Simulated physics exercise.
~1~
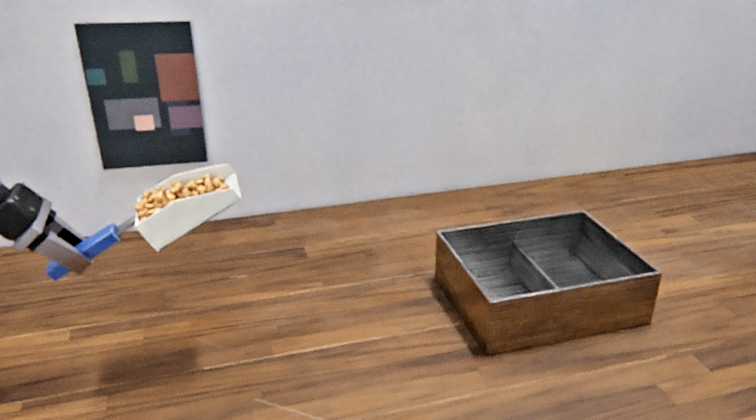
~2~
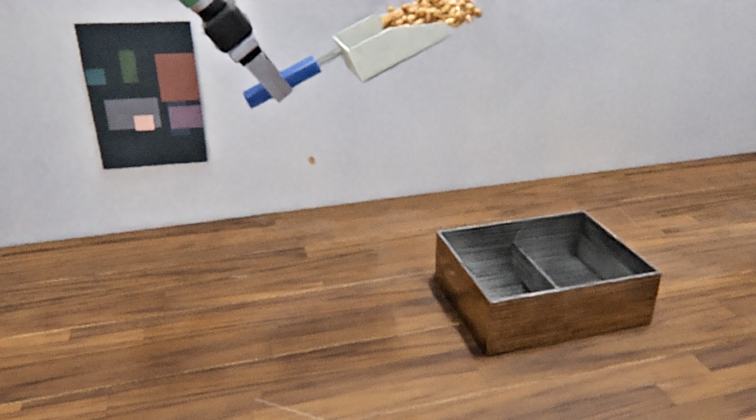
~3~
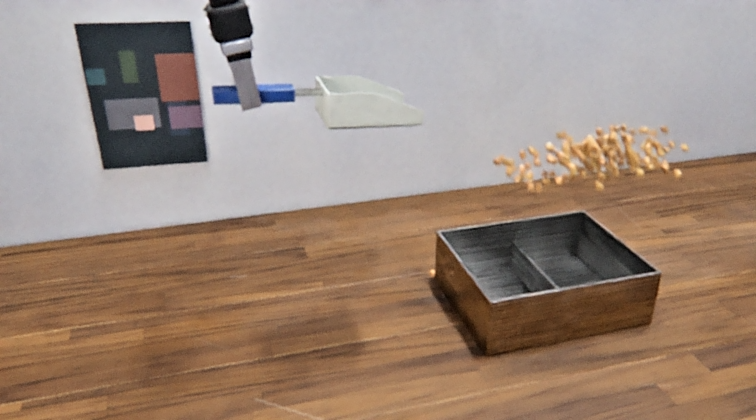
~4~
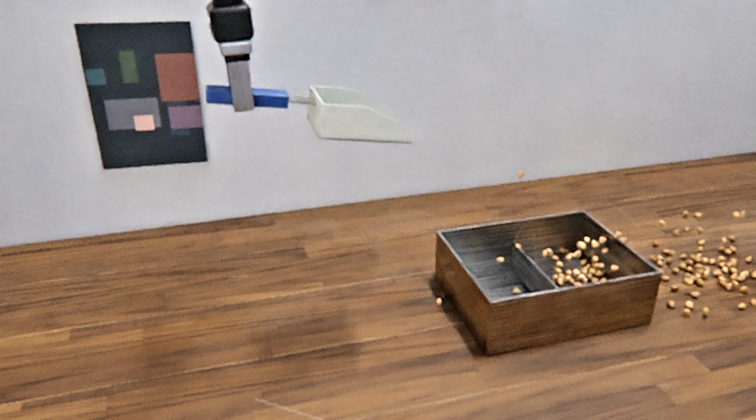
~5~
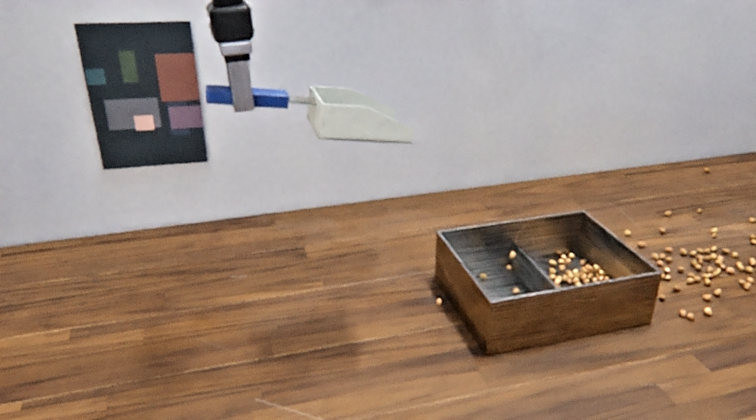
We see a robot arm swing a scoop of dried beans up and to the right, flinging them through the air toward a divided wooden box. Many land in its right compartment and a few in the left, while many others scatter across the floor beyond.
